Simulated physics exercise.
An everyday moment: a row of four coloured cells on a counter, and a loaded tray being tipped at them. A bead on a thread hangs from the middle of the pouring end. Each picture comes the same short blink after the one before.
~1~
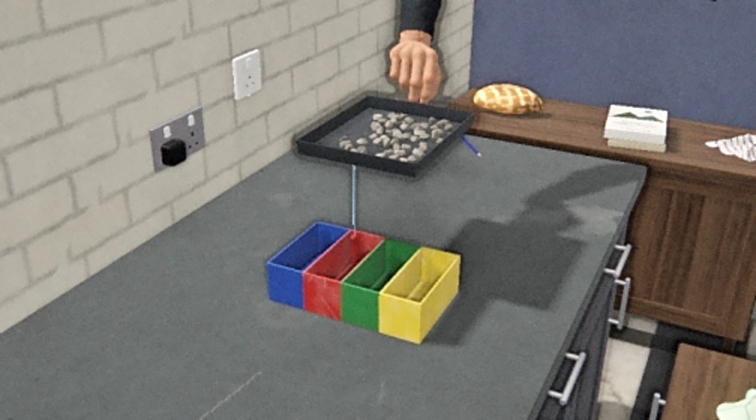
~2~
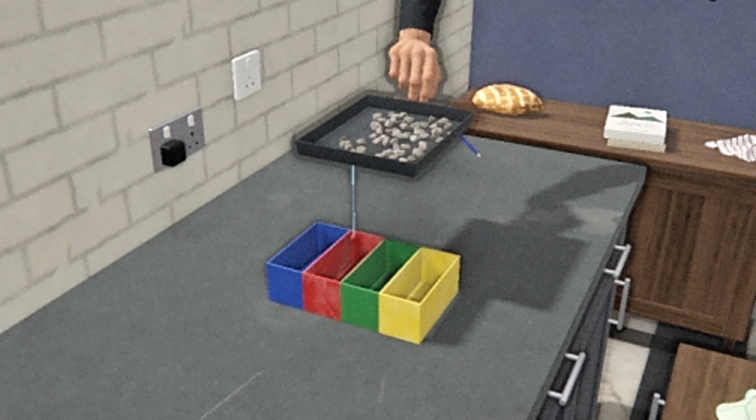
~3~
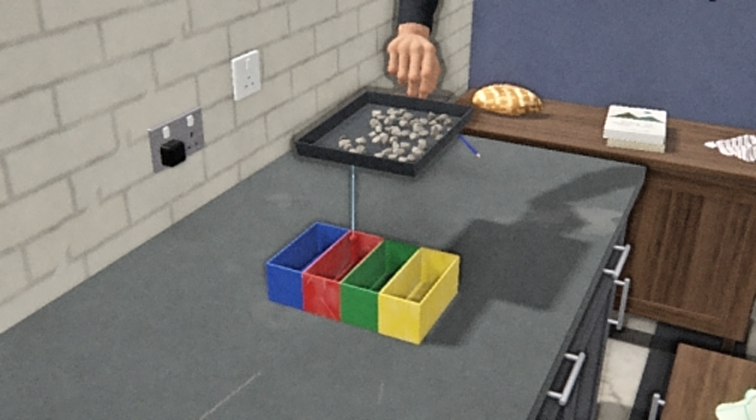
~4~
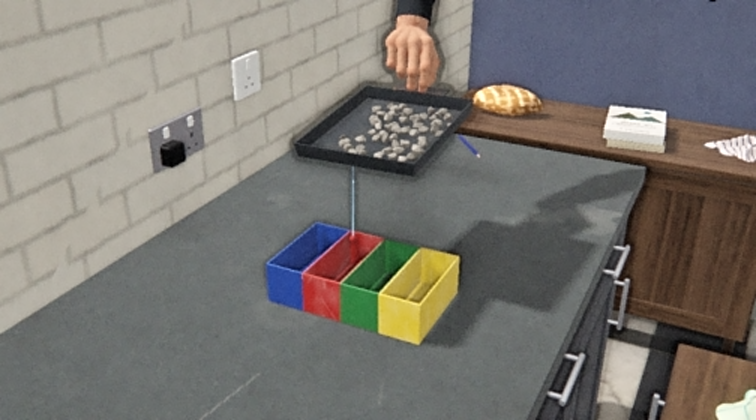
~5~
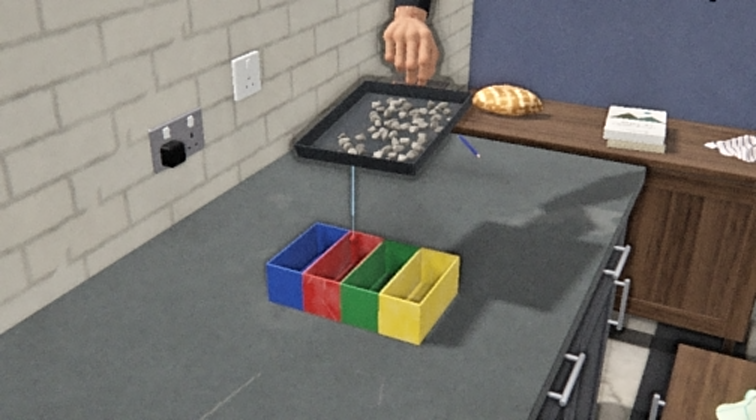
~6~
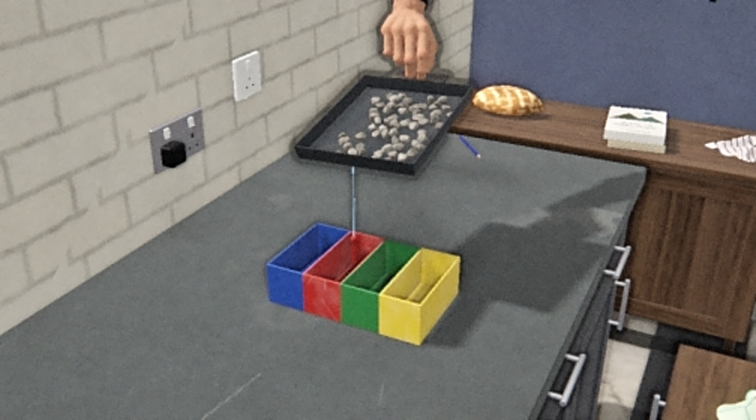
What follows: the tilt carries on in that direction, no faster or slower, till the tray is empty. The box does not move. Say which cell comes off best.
It favours the blue compartment.
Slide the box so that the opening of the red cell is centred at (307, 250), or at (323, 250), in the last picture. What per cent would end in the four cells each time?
In turn 100 and 100 in a hundred.
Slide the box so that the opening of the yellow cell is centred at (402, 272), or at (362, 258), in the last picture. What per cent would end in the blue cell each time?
First some 40, then 0 per cent.
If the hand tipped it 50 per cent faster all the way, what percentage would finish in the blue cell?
Near 40 %.
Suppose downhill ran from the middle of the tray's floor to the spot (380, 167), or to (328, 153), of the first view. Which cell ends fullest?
At the first place green, at the second that blue cell.
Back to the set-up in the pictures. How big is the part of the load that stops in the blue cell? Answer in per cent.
Some 50 per cent.
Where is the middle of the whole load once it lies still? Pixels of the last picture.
Near (303, 288).
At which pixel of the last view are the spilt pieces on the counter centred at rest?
At about (243, 292).
Just after the last frame, tray tipped steeply; every one on the tray.
A moment on, tray tipped right over; the larger part on the tray; about a tenth in the blue cell; about a tenth in the red cell; about a tenth falling or outside the box.
Further on, tray tipped past a quarter turn; roughly half in the blue cell; roughly a quarter in the red cell; about a tenth in the green cell; roughly a quarter falling or outside the box.
When it is over, tray tipped past a quarter turn; roughly half in the blue cell; roughly a quarter in the red cell; about a tenth in the green cell; not one in the yellow cell; roughly a quarter outside the box.
